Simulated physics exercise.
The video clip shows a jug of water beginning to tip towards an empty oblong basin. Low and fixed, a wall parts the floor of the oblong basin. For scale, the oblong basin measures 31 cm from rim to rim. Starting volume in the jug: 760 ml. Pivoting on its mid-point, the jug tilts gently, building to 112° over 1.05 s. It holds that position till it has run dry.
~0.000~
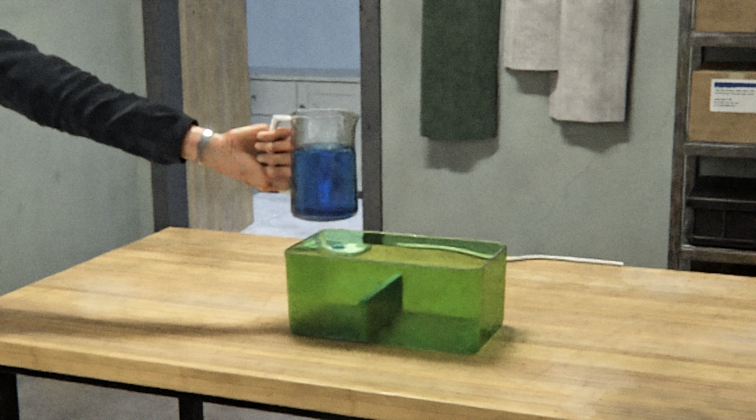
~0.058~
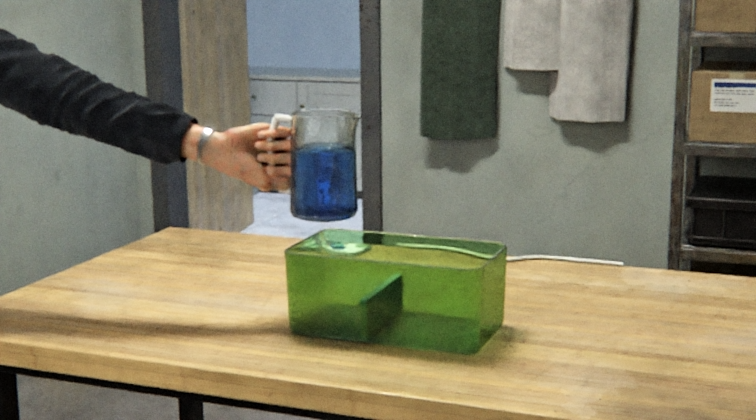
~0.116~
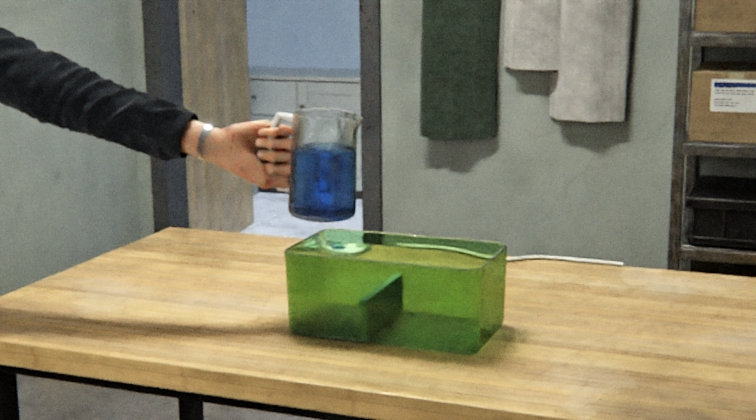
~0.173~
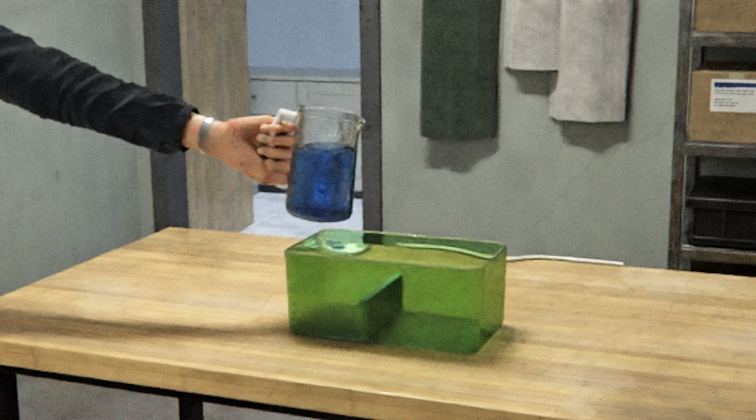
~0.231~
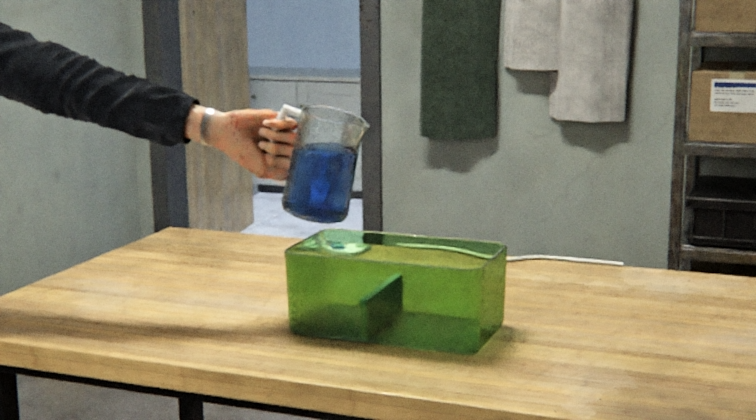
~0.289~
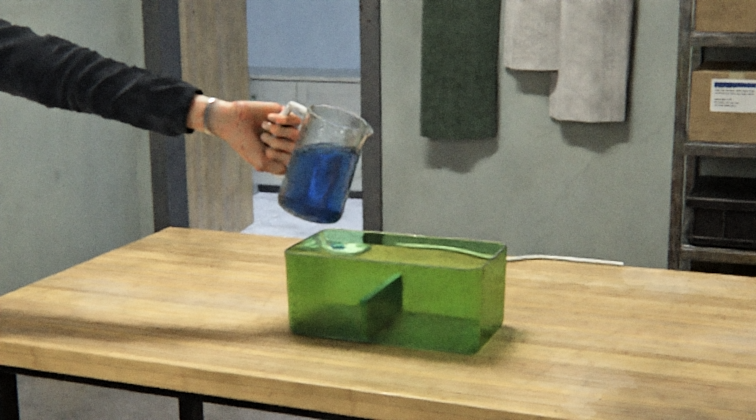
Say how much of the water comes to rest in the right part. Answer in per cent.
About 97 per cent comes to rest there.
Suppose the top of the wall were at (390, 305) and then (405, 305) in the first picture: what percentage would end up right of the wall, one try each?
Around 90 and 80 percent, in that order.
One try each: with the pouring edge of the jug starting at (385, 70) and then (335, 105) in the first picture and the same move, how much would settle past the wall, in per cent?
Near 75 in a hundred on the first go and near 85 in a hundred on the second.
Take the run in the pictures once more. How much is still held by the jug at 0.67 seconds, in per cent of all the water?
I'd put it near 94 percent.
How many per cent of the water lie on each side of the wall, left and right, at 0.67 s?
About 0 left, about 0 right.
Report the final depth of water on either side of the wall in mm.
I'd expect close to 0 mm on the left and close to 28 mm on the right.
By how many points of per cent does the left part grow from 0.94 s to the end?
About 2 per cent.
By 0.67 s the tilt is 79° and 93 per cent is still to pour, 0 is left of the wall and 0 right of it.
By 0.94 s the tilt is 109° and 38 per cent is still to pour, 0 is left of the wall and 43 right of it.
By 1.24 s the tilt is 112° and 4 per cent is still to pour, 2 is left of the wall and 90 right of it.
By 1.55 s the tilt is 112° and 0 per cent is still to pour, 2 is left of the wall and 97 right of it.
At rest 2 per cent lies left of the wall, 97 right of it and 1 outside.
